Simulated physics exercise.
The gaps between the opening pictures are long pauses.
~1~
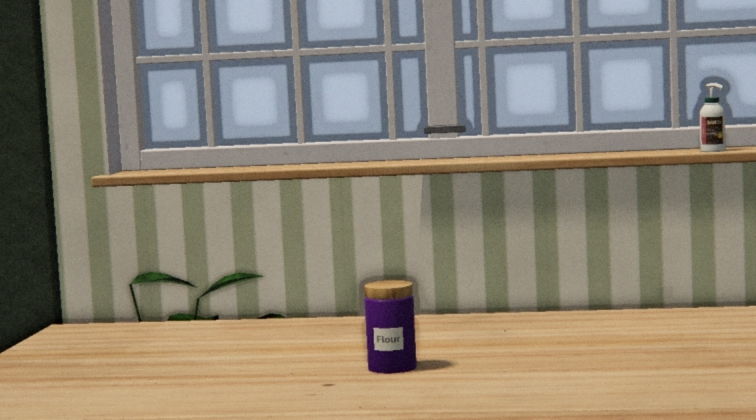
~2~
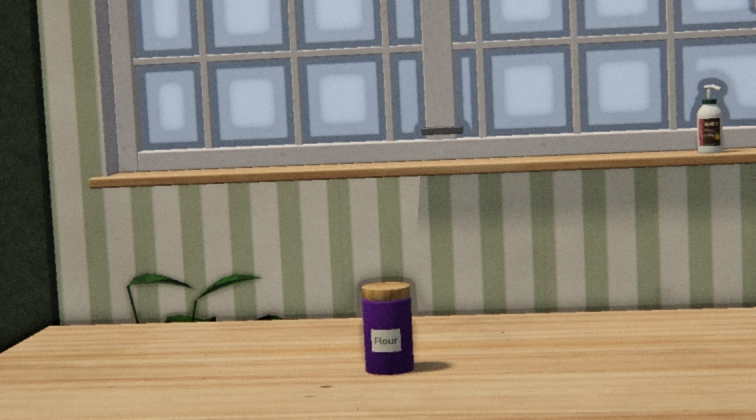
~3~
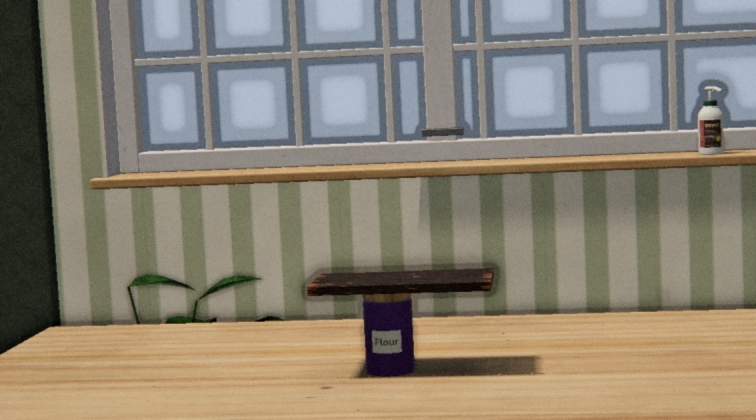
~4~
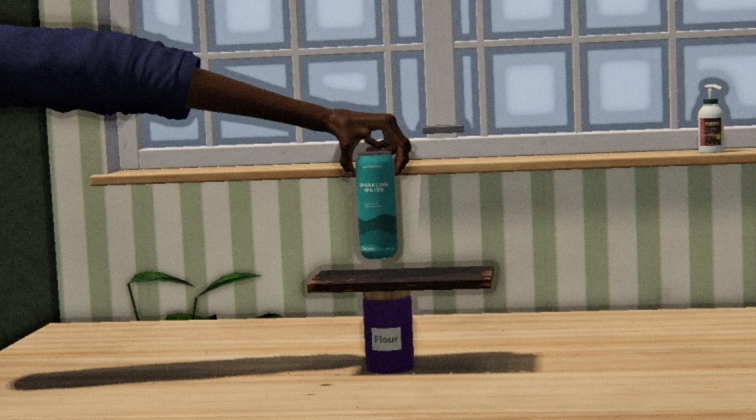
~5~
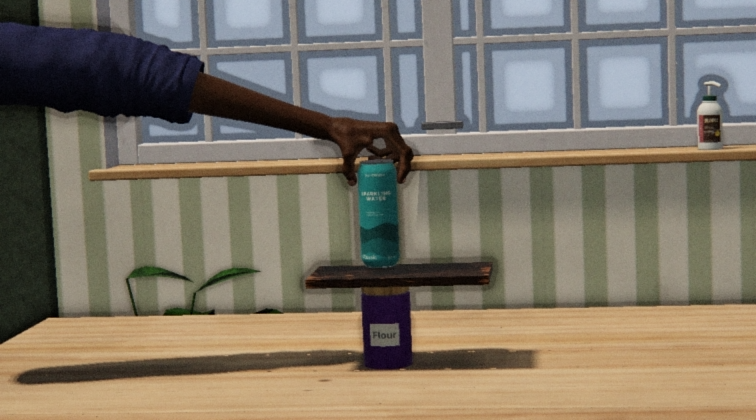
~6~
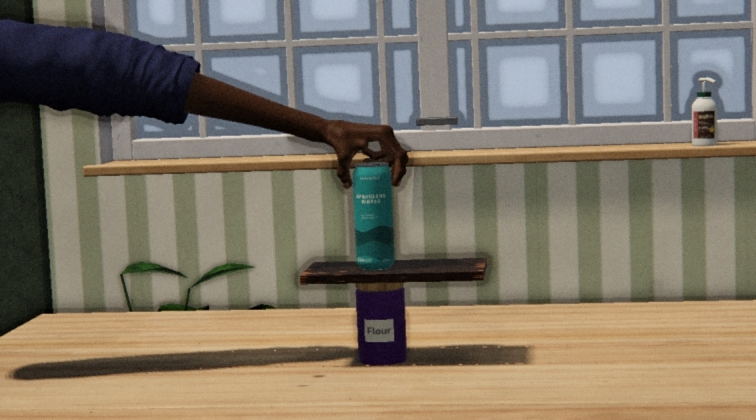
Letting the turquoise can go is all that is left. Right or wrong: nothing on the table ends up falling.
Right.
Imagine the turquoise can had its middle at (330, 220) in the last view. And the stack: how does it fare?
Well, it survives then.
Then, 0.50 s later than the last frame, all is still.
Then, 1.10 s later than the last frame, turquoise can resting near (374, 217).
When it is over, all 3 as before. End places, in pixels of the last picture, turquoise can near (374, 217). The stack keeps its balance.
